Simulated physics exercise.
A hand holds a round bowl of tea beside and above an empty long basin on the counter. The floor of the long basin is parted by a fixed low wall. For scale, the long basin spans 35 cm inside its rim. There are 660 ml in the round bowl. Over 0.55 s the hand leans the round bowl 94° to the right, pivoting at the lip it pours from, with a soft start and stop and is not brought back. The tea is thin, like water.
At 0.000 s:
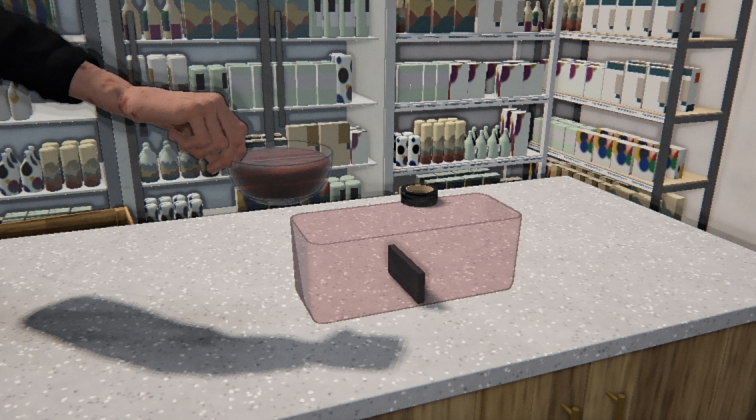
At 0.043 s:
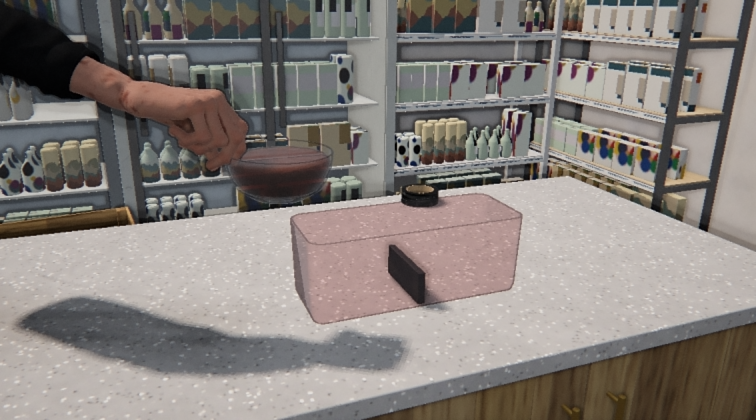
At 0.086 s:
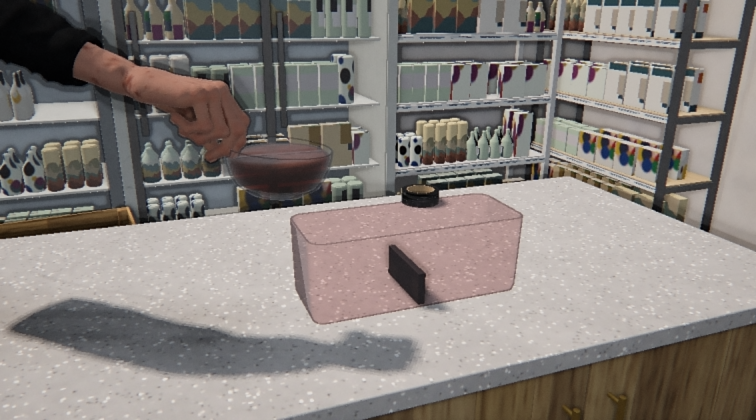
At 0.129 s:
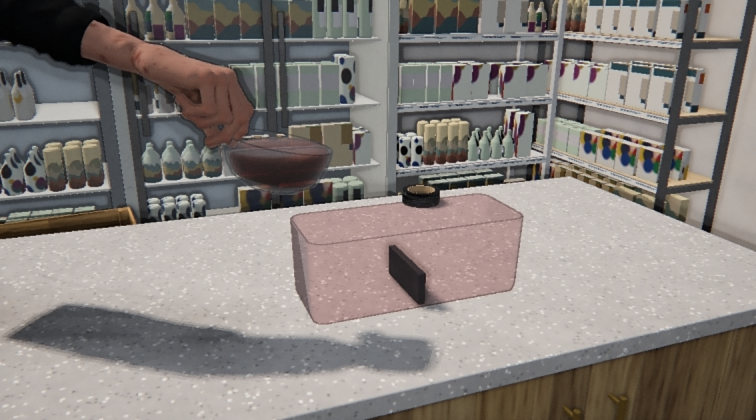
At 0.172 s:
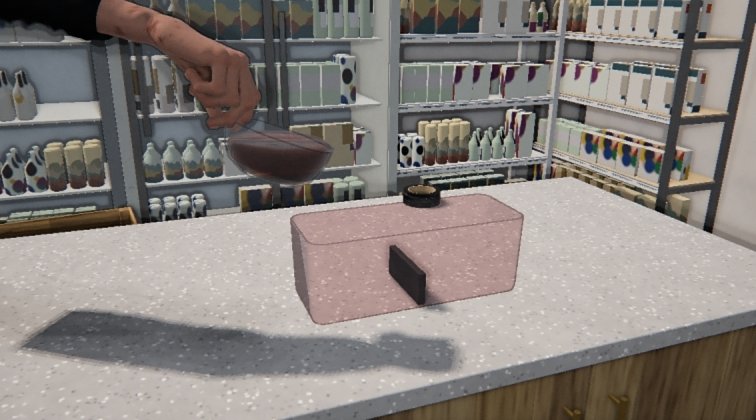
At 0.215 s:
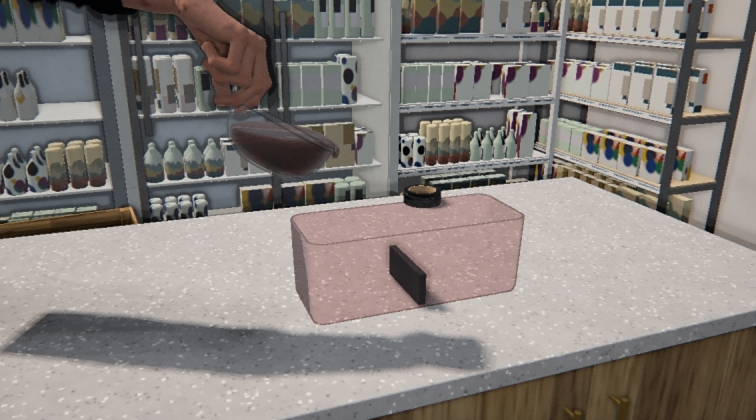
A shop interior with shelves of bottles and boxes along the back is seen from slightly above a speckled pale counter with wooden fronts. A hand in a dark sleeve holds a clear round bowl of dark reddish-brown tea at left, beside a long pinkish see-through basin with black fittings. The hand rises and gradually leans the bowl to the right, its shadow shifting, while the camera stays still.
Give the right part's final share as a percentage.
Roughly 50 per cent is past the wall.
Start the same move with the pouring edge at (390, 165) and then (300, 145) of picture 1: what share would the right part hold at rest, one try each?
In turn about 85 and 5 per cent.
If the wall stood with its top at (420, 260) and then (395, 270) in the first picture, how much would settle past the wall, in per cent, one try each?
First 20, then 70 per cent.
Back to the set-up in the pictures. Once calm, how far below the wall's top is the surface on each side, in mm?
Left about 36 mm, right about 36 mm.
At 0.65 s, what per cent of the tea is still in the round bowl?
About 1 per cent.
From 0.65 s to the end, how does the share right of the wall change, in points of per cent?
It goes down by about 3.
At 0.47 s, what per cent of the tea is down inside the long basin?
About 12 per cent.
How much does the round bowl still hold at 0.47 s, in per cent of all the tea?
Near 26 in a hundred.
Then, 0.47 s in, the tilt is 89° and 26 per cent is still to pour, 13 is left of the wall and 0 right of it.
Then, 0.65 s in, the tilt is 94° and 1 per cent is still to pour, 36 is left of the wall and 52 right of it.
Then, 0.84 s in, the tilt is 94° and 0 per cent is still to pour, 43 is left of the wall and 49 right of it.
Then, 1.05 s in, the tilt is 94° and 0 per cent is still to pour, 48 is left of the wall and 49 right of it.
Finally, 48 per cent lies left of the wall, 50 right of it and 2 outside.
